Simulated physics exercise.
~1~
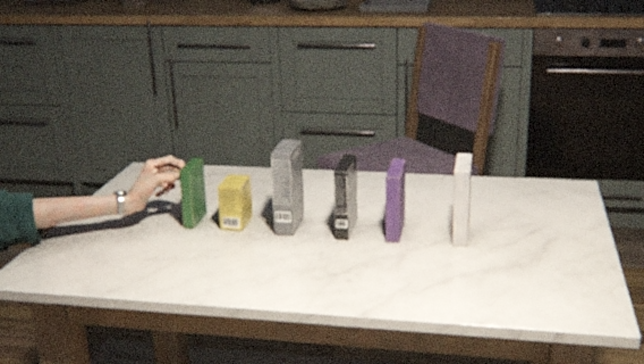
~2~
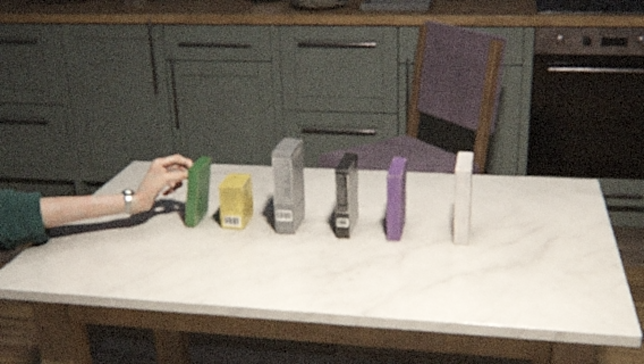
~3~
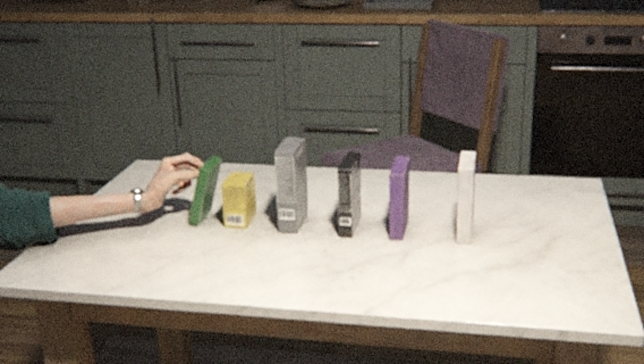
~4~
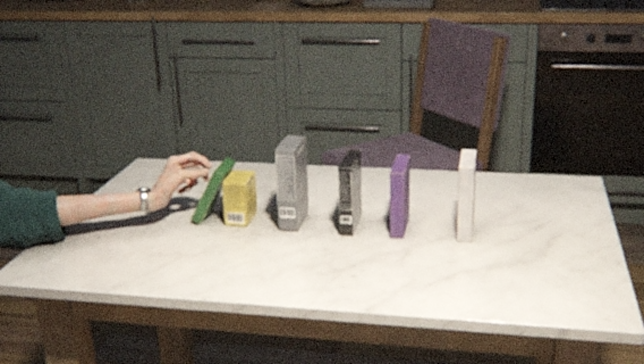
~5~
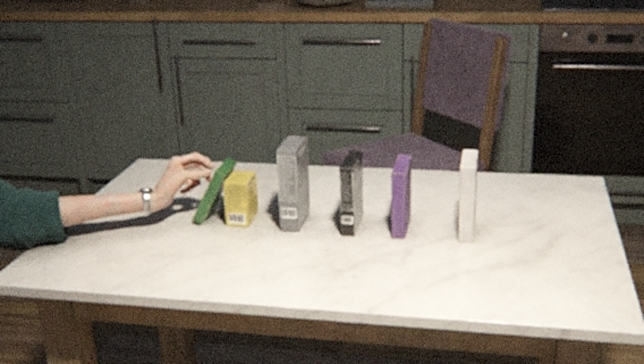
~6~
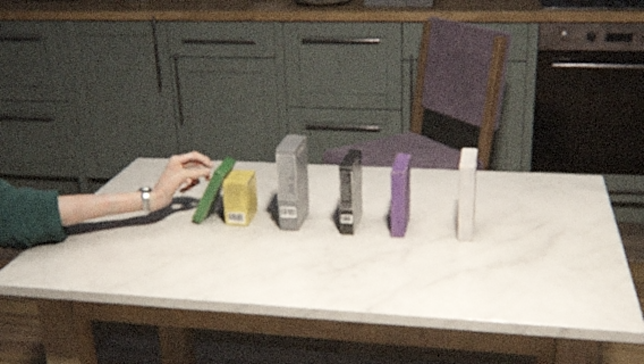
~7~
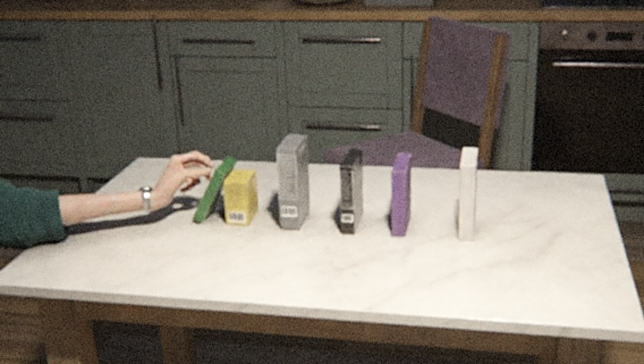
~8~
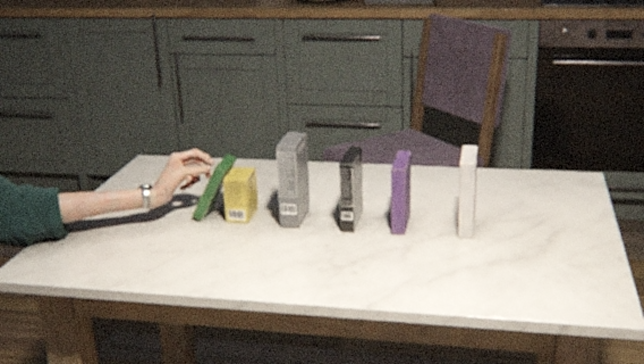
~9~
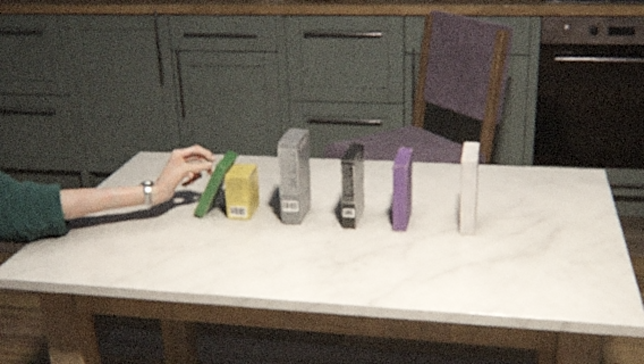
At first, six upright objects stand spaced in a row across a pale marble table, green, yellow, grey, black, purple and white from left to right. A hand reaching in from the left touches the top of the green block. The fingers tip it to the right, and its lean steepens until its upper part comes up against the short yellow packet. There it stops, tilted, with the hand still beside it. The yellow packet stays upright, and at the end the grey, black, purple and white pieces are also still standing in their places.
